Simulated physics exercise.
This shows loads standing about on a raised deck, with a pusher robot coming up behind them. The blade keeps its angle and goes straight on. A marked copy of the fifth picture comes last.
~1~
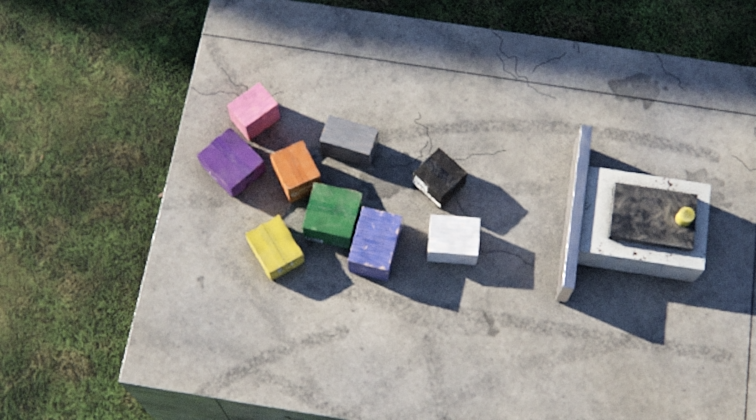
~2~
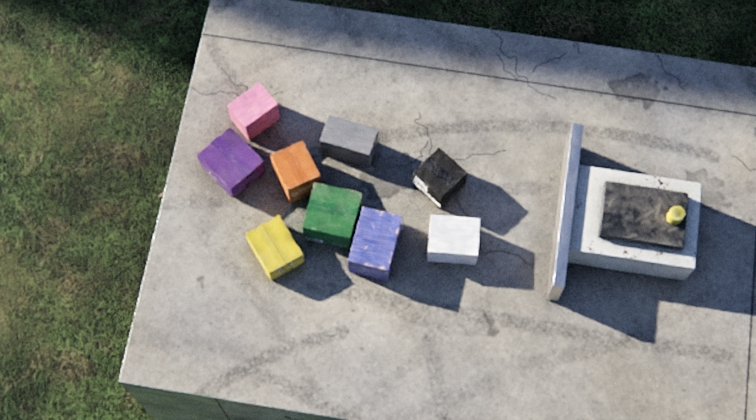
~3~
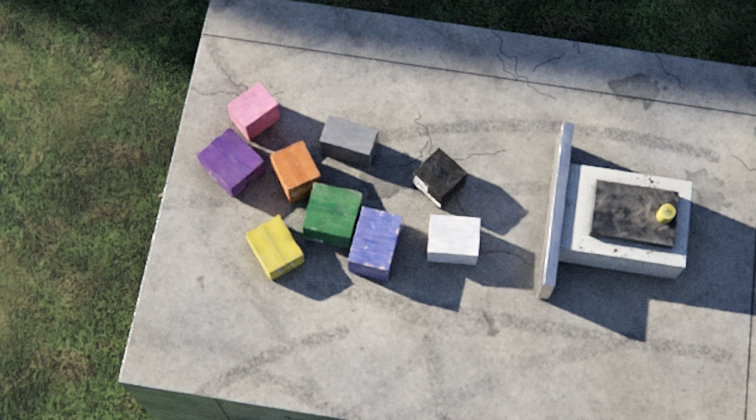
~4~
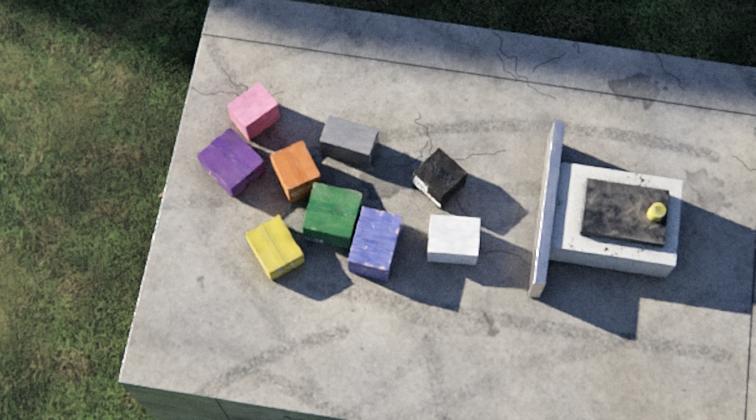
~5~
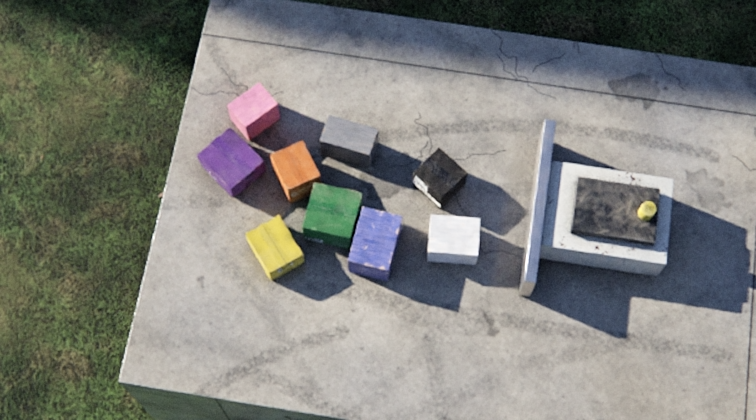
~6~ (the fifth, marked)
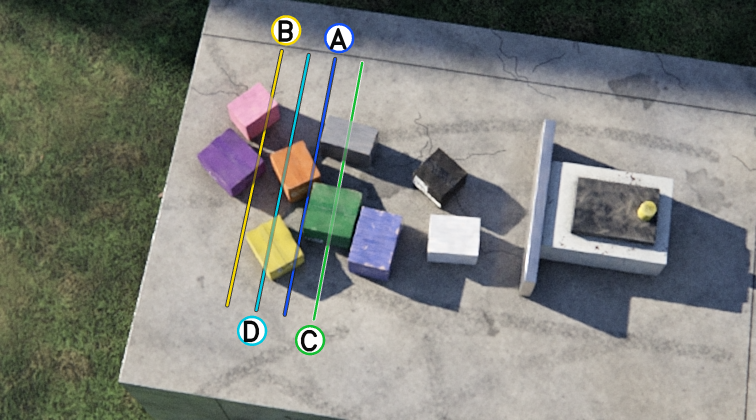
A white pusher robot with a flat front blade creeping left across a concrete deck towards scattered coloured blocks that stay still.
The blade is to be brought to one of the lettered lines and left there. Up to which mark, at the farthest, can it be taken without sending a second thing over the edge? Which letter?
The farthest such stop is D.
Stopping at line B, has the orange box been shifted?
By then, yes.
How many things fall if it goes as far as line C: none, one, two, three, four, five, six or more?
In all, none.
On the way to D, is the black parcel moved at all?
Yes.
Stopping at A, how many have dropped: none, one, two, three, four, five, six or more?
The count is none.
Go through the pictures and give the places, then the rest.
Pink crate (254, 112); black parcel (439, 178); yellow parcel (276, 248), in the first picture.
Robot (637, 214); grey crate (350, 142), in the second picture.
Robot (627, 212); orange box (297, 172), in the third picture.
Robot (618, 211); blue crate (375, 244), in the fourth picture.
Robot (609, 209); pink crate (254, 112); black parcel (439, 178); yellow parcel (276, 248), in the fifth picture.
On the marked copy, A at (311, 182); B at (256, 173); C at (339, 186); D at (284, 178).
Taking D. A third of the way, robot (515, 195); green box (321, 216); blue crate (362, 242).
Two thirds of the way, robot (423, 181); purple box (218, 154); green box (231, 203).
When it is over, robot (352, 170); green box (159, 197); yellow parcel (155, 244); none fallen.
As for the rest, A is within the limit but short; B drops three; C is within the limit but short.
